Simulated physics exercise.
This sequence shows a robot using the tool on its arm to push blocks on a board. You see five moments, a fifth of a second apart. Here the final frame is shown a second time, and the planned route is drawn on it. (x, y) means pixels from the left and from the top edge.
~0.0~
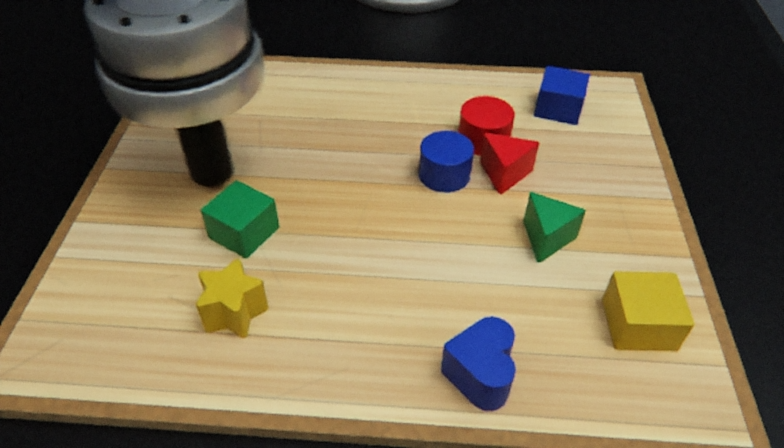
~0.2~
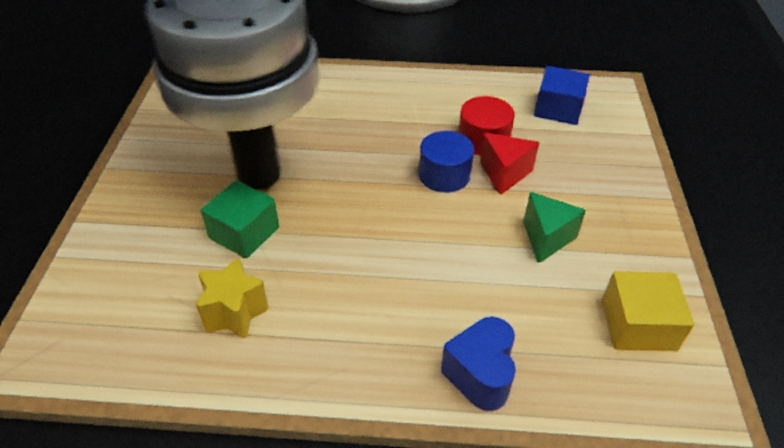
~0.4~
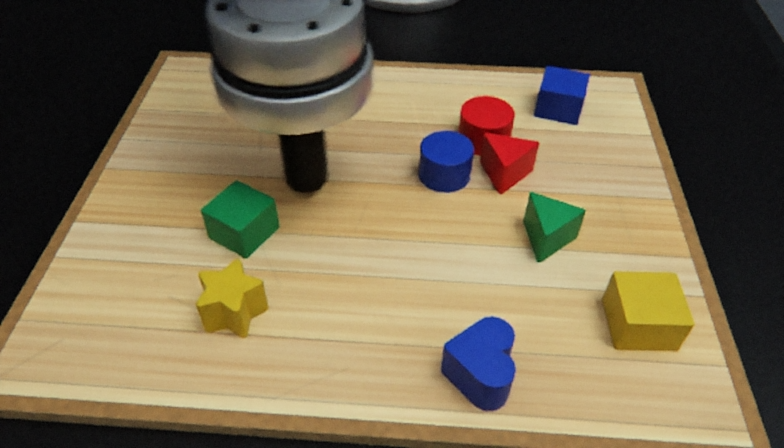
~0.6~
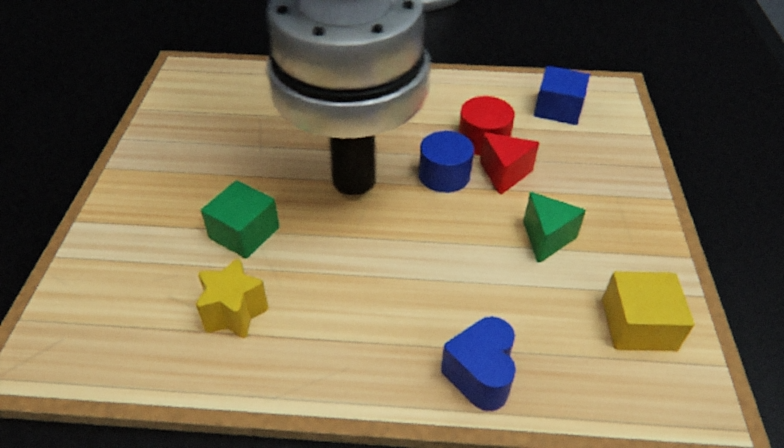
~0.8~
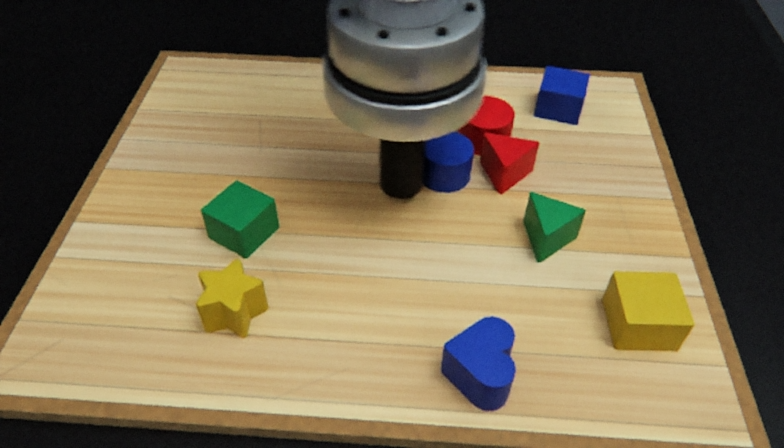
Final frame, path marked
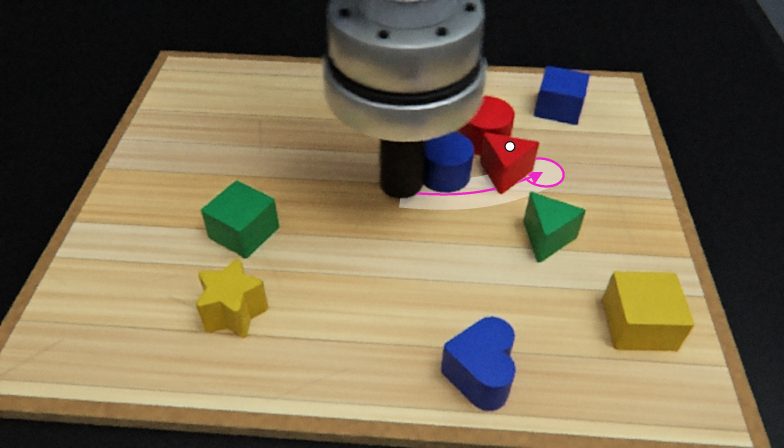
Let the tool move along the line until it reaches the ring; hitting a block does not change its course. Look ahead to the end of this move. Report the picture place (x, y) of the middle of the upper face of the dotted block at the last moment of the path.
It sits at (581, 123).
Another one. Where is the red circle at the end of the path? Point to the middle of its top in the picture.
That would be at about pixel (487, 91).
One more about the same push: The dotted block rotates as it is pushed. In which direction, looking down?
It turns round clockwise.
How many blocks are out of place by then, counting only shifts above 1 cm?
The push moves three or more blocks more than 1 cm.
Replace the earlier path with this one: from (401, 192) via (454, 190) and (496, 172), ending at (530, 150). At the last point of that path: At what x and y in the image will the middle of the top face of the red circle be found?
Final place: (496, 71).
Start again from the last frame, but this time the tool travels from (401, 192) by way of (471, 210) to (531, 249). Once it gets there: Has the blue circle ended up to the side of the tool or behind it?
In short: Yes.
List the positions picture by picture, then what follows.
The first frame shows lower end of the tool at (213, 174), tops of blocks, blue circle at (447, 147), red circle at (488, 111), red triangular piece at (510, 147), green triangular piece at (554, 211).
The second frame shows tool at (260, 176), blocks as before.
The third frame shows tool at (307, 179), blocks as before.
The fourth frame shows tool at (354, 182), blocks as before.
The fifth frame shows tool at (401, 185), blue circle at (447, 147), red circle at (488, 111), red triangular piece at (510, 147), green triangular piece at (554, 211).
The drawn path runs from (401, 192) through (452, 194) and (501, 187) to (543, 172); the dot is on the red triangular piece.
On the path given first. One third of the way, tool at (454, 187); blue circle at (479, 139); red circle at (490, 107); red triangular piece at (523, 142), turned 30° clockwise.
Two thirds of the way, tool at (503, 180); blue circle at (504, 128); red circle at (492, 96); red triangular piece at (547, 138), turned 45° clockwise.
At the end, tool at (544, 165); blue circle at (520, 118); red circle at (487, 91); red triangular piece at (581, 123), turned 40° clockwise; green triangular piece not moved.
